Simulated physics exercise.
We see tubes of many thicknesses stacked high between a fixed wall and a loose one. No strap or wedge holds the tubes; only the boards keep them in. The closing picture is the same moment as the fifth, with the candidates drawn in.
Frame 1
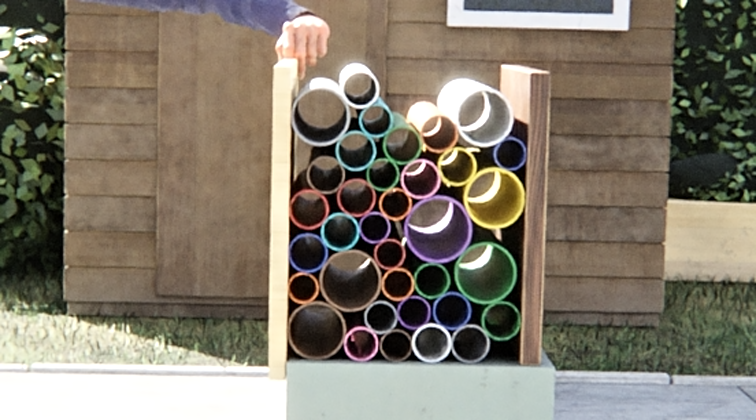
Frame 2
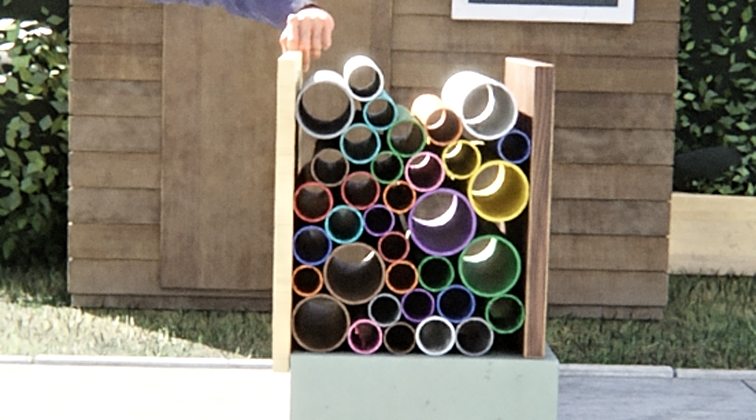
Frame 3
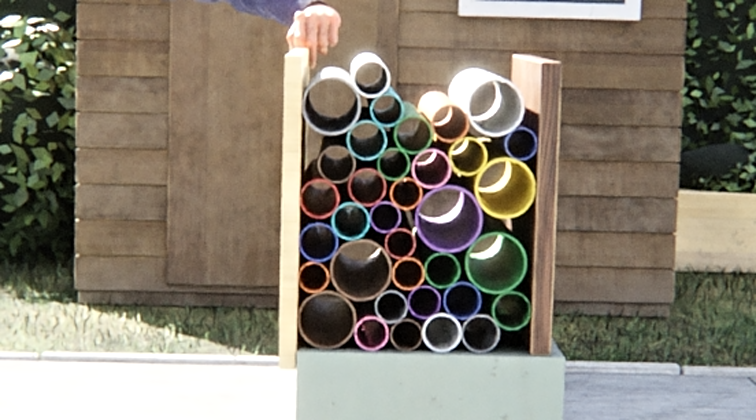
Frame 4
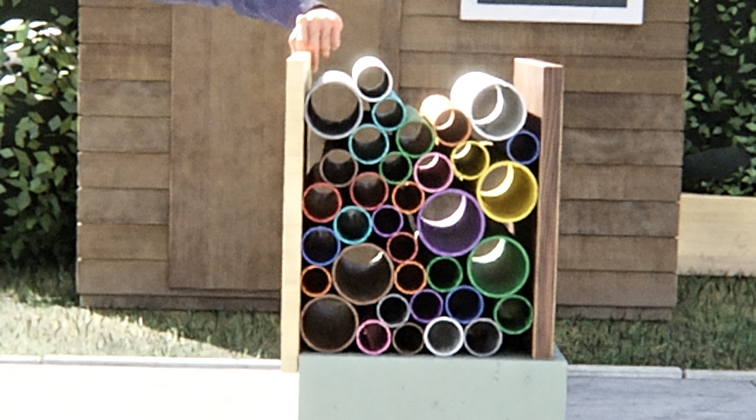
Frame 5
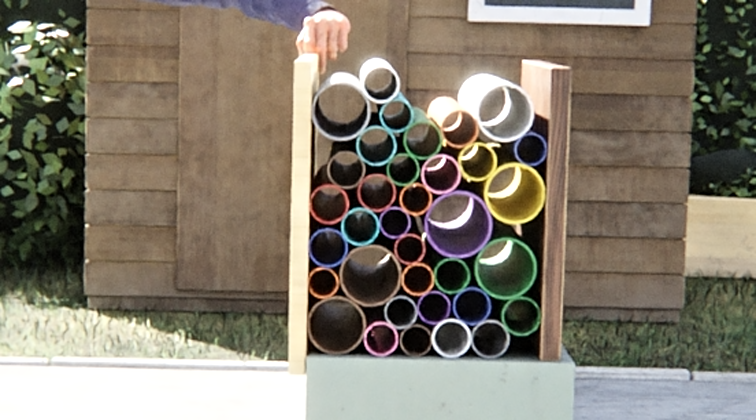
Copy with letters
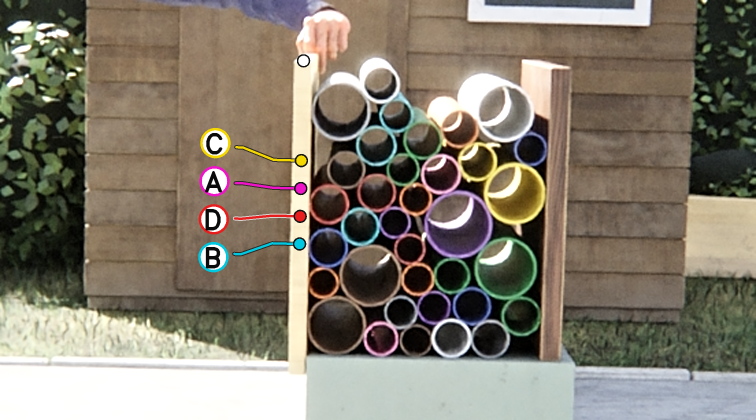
A hand resting on the left of two upright boards flanking a stack of colourful tubes, with the tubes staying still.
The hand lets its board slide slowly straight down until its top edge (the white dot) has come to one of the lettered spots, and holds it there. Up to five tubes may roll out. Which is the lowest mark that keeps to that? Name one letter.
At most to D.
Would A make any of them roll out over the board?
At A: Yes.
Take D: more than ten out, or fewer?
It loses fewer than ten.
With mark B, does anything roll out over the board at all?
Yes.
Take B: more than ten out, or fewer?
At B, fewer than ten.
On the marked copy, A at (301, 189); B at (300, 244); C at (302, 161); D at (300, 216); the white dot at (304, 61).
Following D. Soon after the start, top of the board (311, 129).
Later, top of the board (309, 205).
In the end, top of the board (309, 216), two out over the board.
As for the rest, A two out over the board; B six out over the board; C none out over the board.
